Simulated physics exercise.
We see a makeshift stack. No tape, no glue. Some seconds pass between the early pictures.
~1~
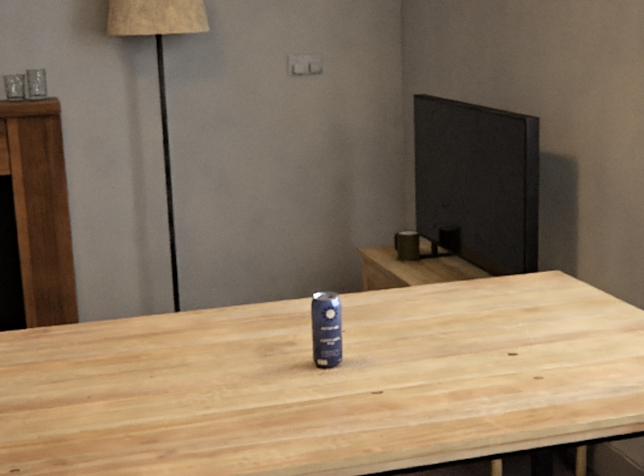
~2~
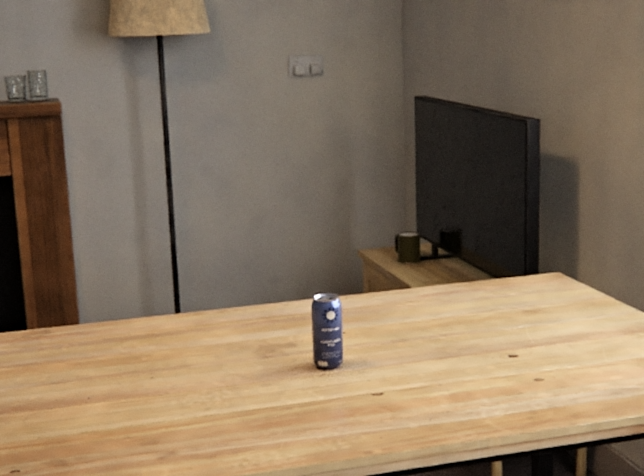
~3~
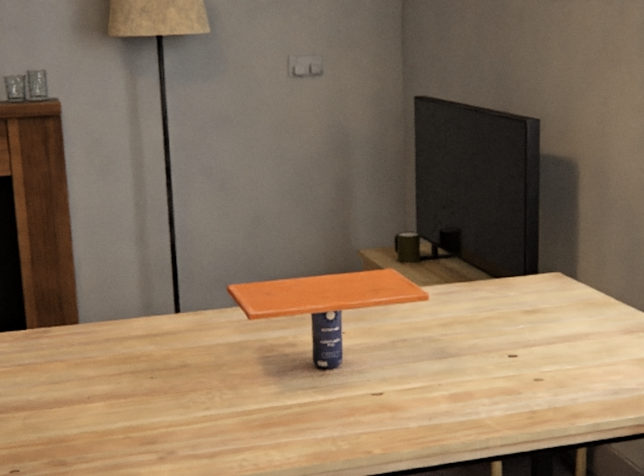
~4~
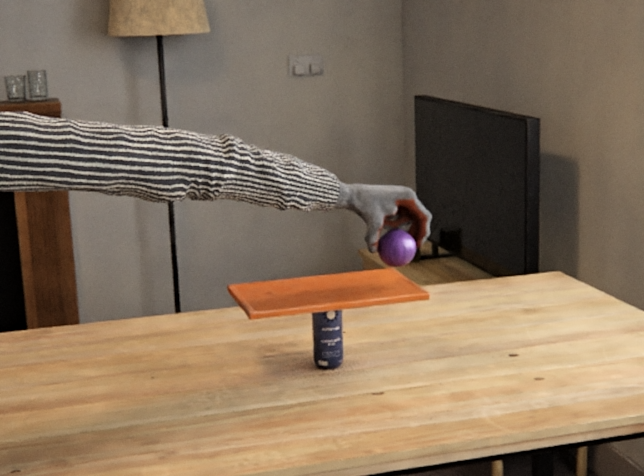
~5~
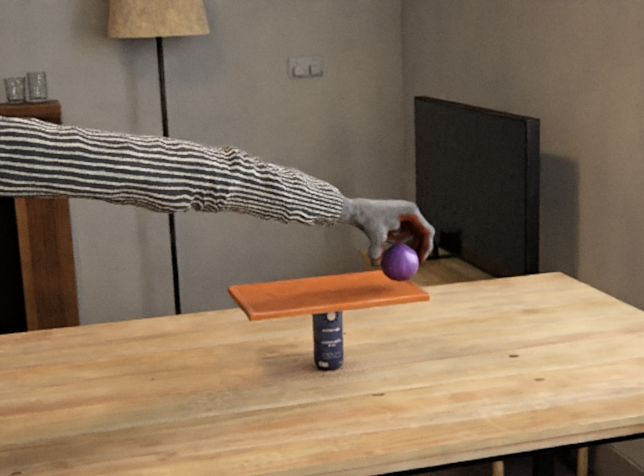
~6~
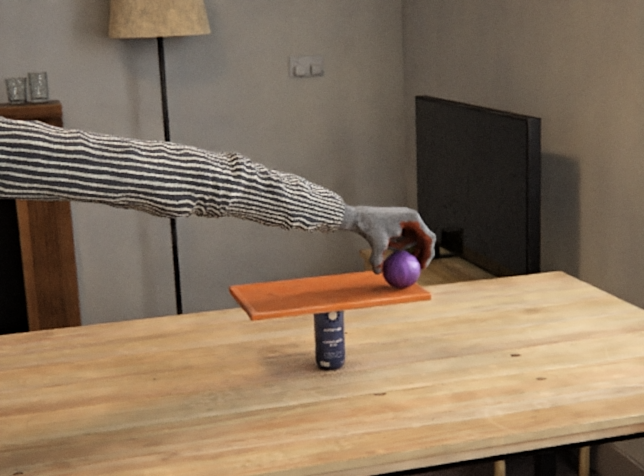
A hand lowers a purple onion onto the right end of an orange board atop a blue can.
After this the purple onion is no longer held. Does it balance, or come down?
As it turns out, it loses its balance.
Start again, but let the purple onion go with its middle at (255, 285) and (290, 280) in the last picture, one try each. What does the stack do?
First try: It comes apart; second try: It comes apart.
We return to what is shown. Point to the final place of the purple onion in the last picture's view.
Near (476, 348).
Then, 0.40 s past the last view, purple onion now fallen; orange lid rocked 44° from its first pose.
Then, 0.50 s past the last view, orange lid rocked 55° from its first pose.
Then, 0.70 s past the last view, orange lid rocked 42° from its first pose.
Then, 1.10 s past the last view, orange lid now fallen.
Finally, fallen, purple onion and orange lid; blue can still in place. Final places as the last picture's camera would see them, purple onion near (476, 348). The stack comes apart.
